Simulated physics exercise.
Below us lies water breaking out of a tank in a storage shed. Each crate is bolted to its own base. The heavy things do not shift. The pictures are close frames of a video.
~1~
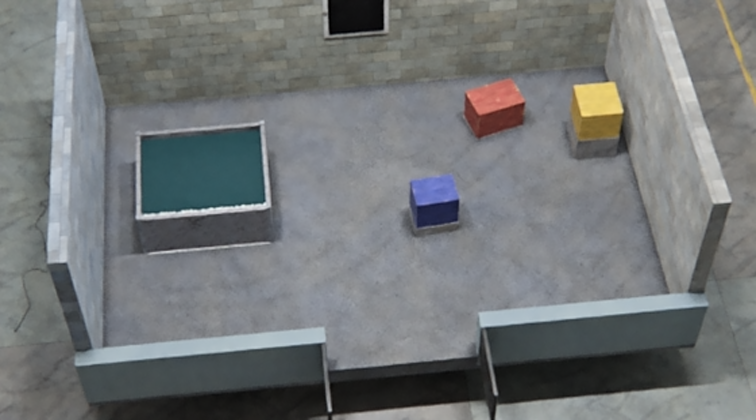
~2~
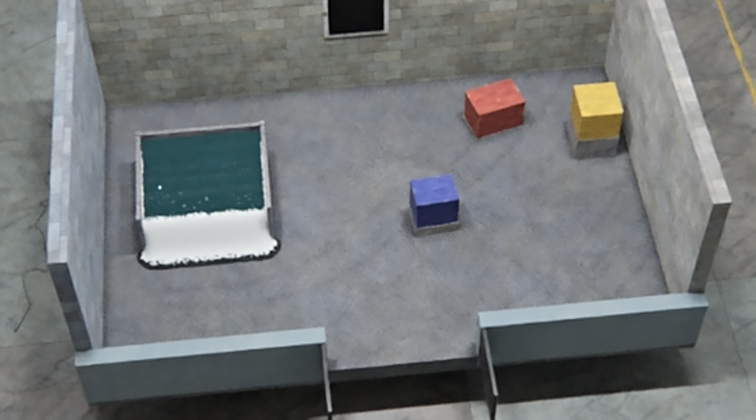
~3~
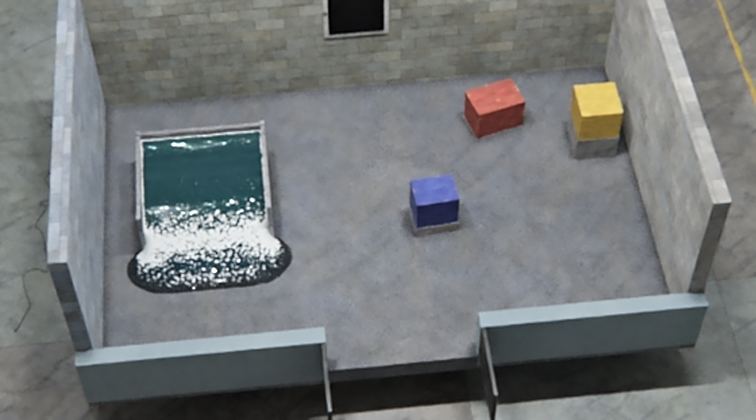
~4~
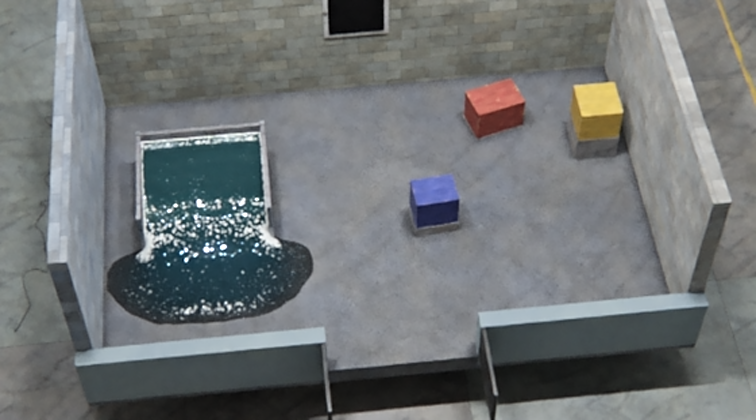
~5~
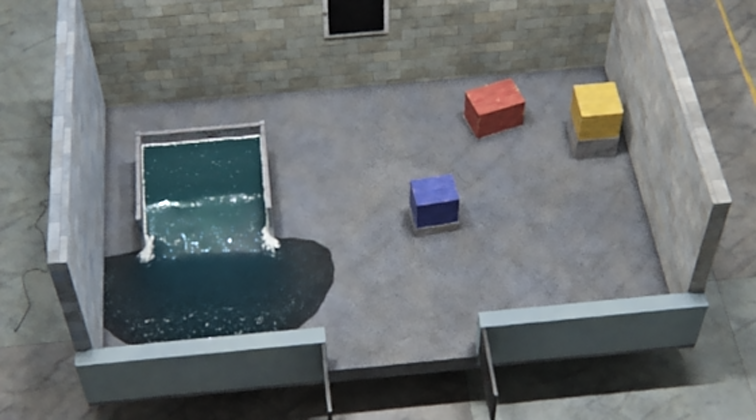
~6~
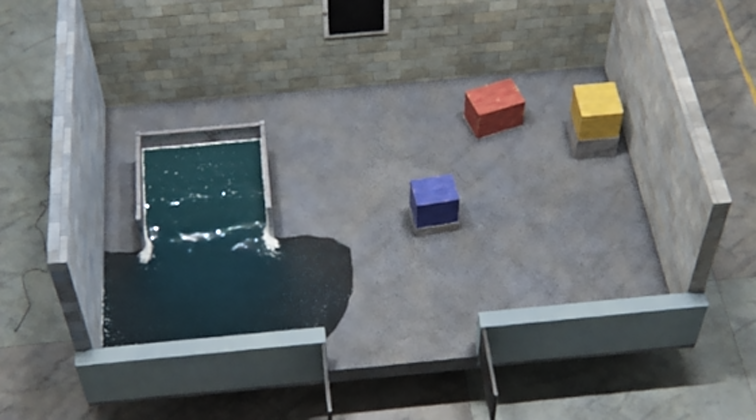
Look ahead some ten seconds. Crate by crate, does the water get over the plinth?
The blue crate keeps dry; the red crate is soaked; the yellow crate keeps dry.
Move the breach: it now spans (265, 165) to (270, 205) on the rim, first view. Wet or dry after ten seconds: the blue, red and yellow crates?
Then: The blue crate gets wet; the red crate is soaked; the yellow crate remains dry.
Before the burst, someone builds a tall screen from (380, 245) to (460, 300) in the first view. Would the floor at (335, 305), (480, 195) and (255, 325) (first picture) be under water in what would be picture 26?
In turn: Wet, dry, flooded.
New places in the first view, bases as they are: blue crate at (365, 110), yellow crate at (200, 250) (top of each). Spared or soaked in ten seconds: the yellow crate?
The yellow one is wetted.
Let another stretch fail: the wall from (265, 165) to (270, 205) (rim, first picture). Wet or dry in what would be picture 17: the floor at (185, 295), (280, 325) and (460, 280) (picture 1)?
As listed: No water, clear, covered.
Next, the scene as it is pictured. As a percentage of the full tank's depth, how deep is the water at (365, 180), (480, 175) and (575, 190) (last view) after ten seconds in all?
In turn 4, 8 and 8 in a hundred.
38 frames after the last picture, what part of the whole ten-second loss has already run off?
Close to 80 %.
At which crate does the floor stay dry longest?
It is the red-painted one.
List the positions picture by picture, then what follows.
In the first picture, still water in the tank at (202, 173).
In the second picture, the front is at (142, 255), out from the gap at (208, 236).
In the third picture, the front is at (134, 272), out from the gap at (208, 236).
In the fourth picture, water pours out at (208, 238) and has run to (293, 291).
In the fifth picture, water pours out at (208, 238) and has run to a hidden place.
In the sixth picture, the front is at a hidden place, out from the gap at (208, 238).
A moment on, water covers 20 % of the floor; the blue crate not reached, the red crate not reached, the yellow crate not reached.
Next, water covers 25 % of the floor; the blue crate not reached, the red crate not reached, the yellow crate not reached.
Then, water covers 55 % of the floor; the blue crate water round its plinth, the red crate not reached, the yellow crate not reached.
Later, water covers 80 % of the floor; the blue crate water round its plinth, the red crate water round its plinth, the yellow crate water round its plinth.
In the end, water covers 95 % of the floor; the blue crate stayed above the water, the red crate was topped, the yellow crate stayed above the water.
